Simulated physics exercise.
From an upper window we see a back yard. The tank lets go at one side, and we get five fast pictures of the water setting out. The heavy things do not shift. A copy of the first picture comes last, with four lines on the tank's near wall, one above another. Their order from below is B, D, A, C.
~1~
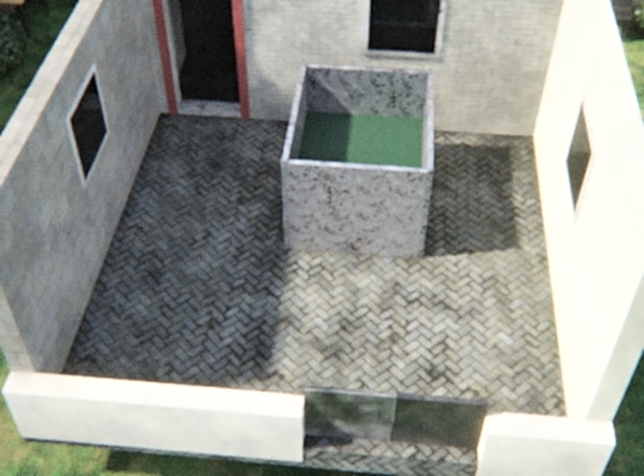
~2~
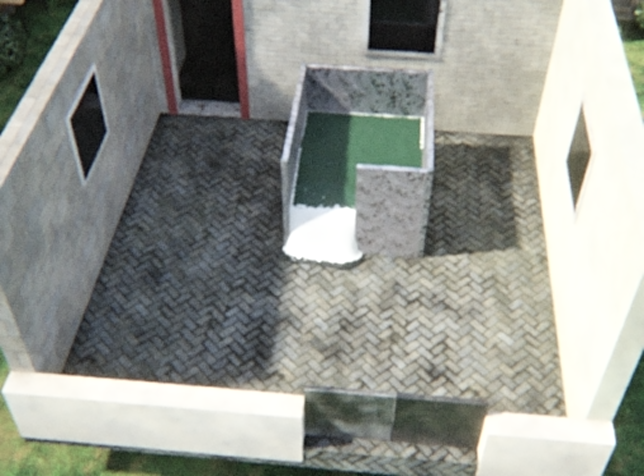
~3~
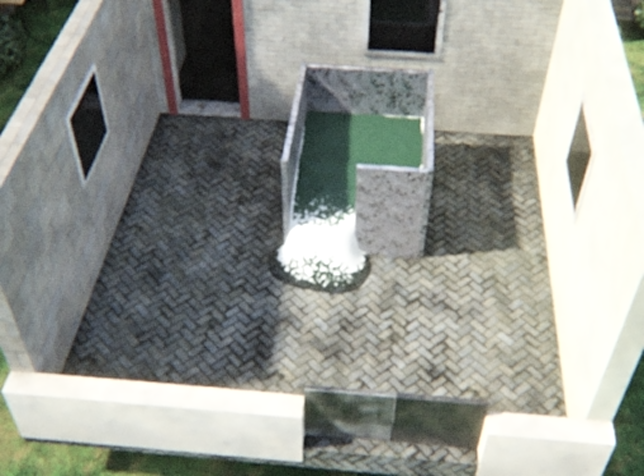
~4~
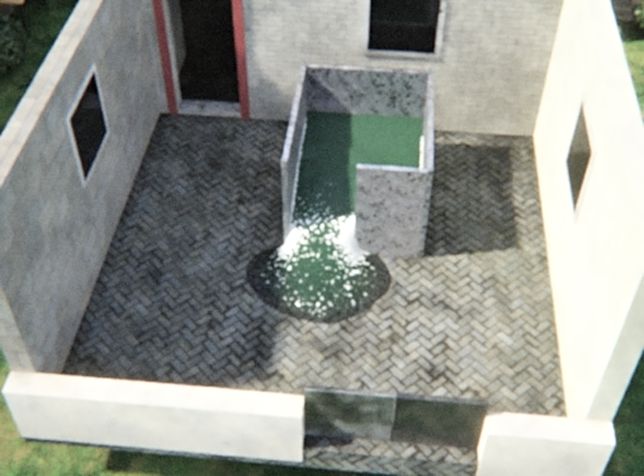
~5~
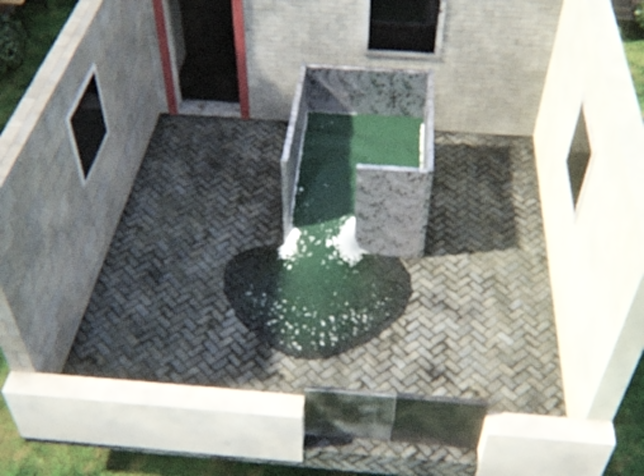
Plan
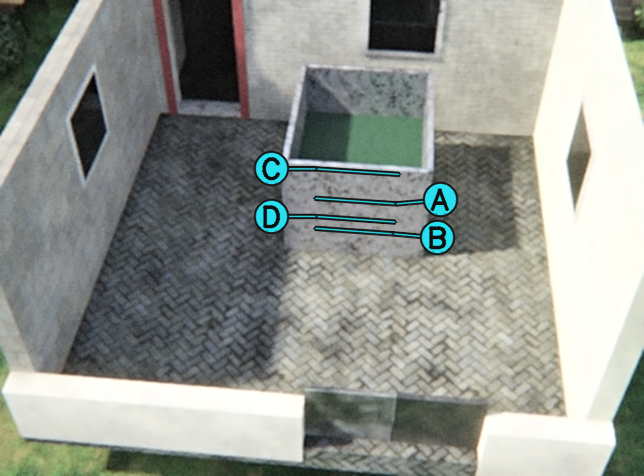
In a walled back yard paved in herringbone brick, a stone tank of still green water opens at its front left, and the water pours out in white foam, then spreads across the paving in a widening dark green pool.
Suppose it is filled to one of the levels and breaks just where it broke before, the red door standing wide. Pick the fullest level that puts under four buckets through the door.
That is mark D.
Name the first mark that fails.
Here it is mark A.
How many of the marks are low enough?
Two of them.
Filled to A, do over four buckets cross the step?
Yes, it does.
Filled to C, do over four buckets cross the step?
Yes.
In cyan, A at (355, 201); B at (354, 231); C at (357, 171); D at (355, 219); from the bottom up B, D, A, C.
If A is chosen, about 12 bucketfuls get in.
If B is chosen, nothing gets over.
If C is chosen, dozens of bucketfuls pour in.
If D is chosen, a bucket or two gets in.
